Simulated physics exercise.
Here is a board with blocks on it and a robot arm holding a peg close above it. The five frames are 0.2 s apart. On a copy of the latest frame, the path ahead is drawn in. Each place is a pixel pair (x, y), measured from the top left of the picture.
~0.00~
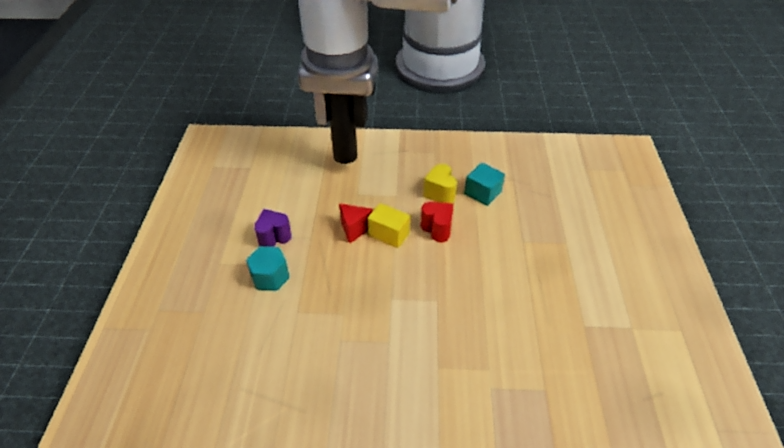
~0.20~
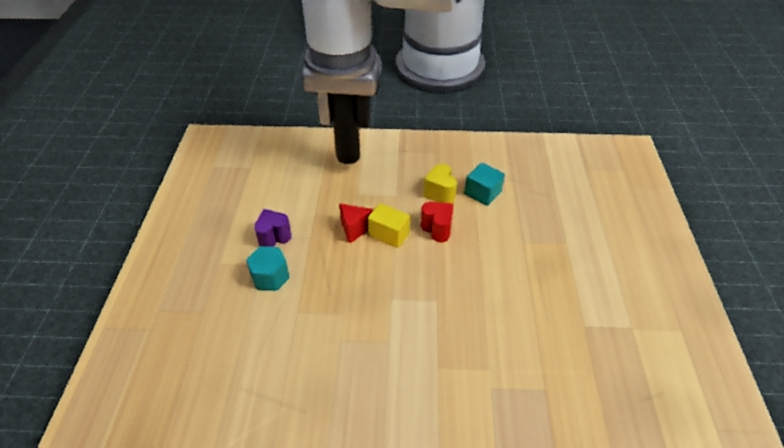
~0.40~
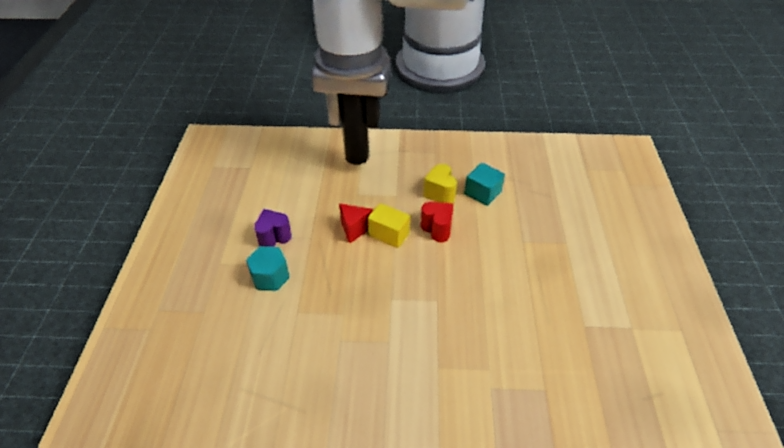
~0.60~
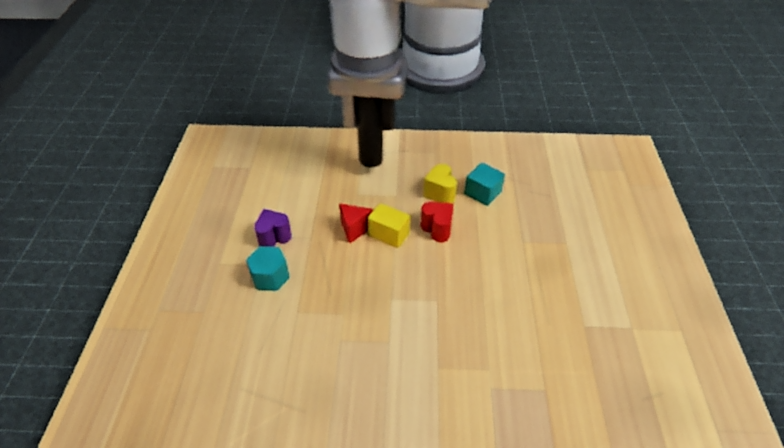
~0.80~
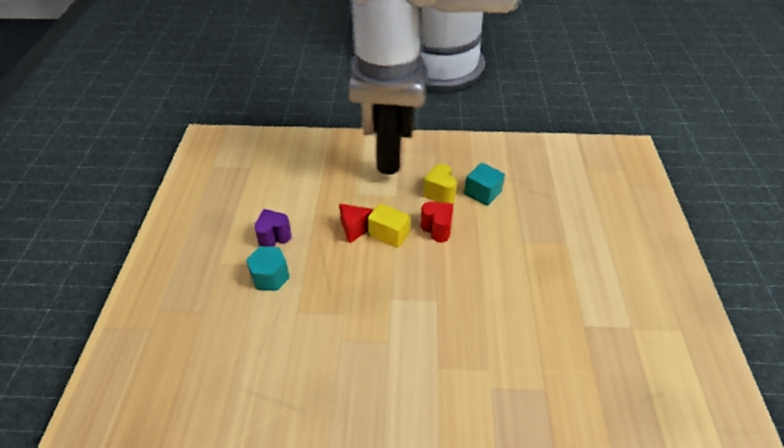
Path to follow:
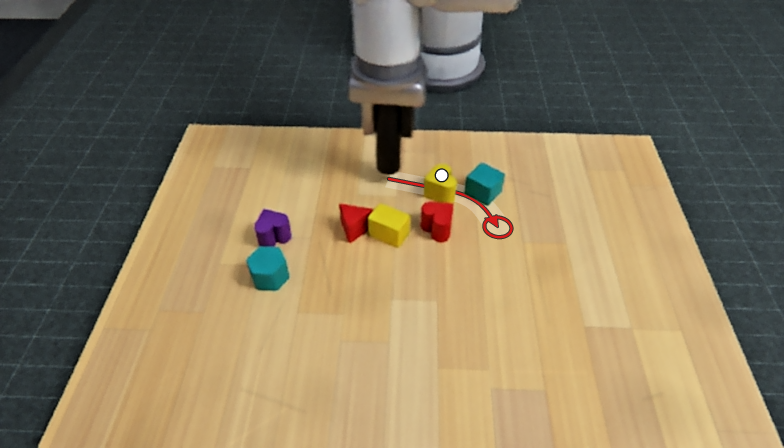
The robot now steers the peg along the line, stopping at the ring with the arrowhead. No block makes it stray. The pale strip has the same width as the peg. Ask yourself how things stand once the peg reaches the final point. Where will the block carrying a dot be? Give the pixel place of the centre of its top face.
Its top middle: (524, 224).
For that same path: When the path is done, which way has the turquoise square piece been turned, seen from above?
It ends up turned anticlockwise.
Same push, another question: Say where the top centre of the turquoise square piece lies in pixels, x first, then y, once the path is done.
My prediction: (513, 179).
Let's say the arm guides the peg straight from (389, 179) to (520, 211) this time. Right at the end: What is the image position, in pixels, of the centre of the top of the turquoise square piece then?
I'd place it at (529, 175), taking the centre of its top.
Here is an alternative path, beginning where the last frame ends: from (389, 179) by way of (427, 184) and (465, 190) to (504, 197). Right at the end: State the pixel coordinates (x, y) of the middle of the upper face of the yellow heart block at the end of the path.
I think it will end close to (475, 192).
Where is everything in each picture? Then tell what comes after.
In the first picture, tip of the peg at (346, 157), middles of tops, red heart block at (439, 211), yellow heart block at (442, 175), turquoise square piece at (486, 175).
In the second picture, peg at (349, 157), nothing pushed.
In the third picture, peg at (357, 157), nothing pushed.
In the fourth picture, peg at (371, 160), nothing pushed.
In the fifth picture, peg at (389, 167), red heart block at (439, 211), yellow heart block at (442, 175), turquoise square piece at (486, 175).
The line goes from (389, 179) by way of (431, 187) and (472, 199) to (498, 227); the dot is on the yellow heart block.
The first path, step by step. One third of the way, peg at (432, 176); yellow heart block at (456, 179).
Two thirds of the way, peg at (475, 188); yellow heart block at (494, 197), turned 25° clockwise; turquoise square piece at (512, 179), turned 75° anticlockwise.
At the end, peg at (500, 215); red heart block unmoved; yellow heart block at (524, 224); turquoise square piece at (513, 179), turned 75° anticlockwise.
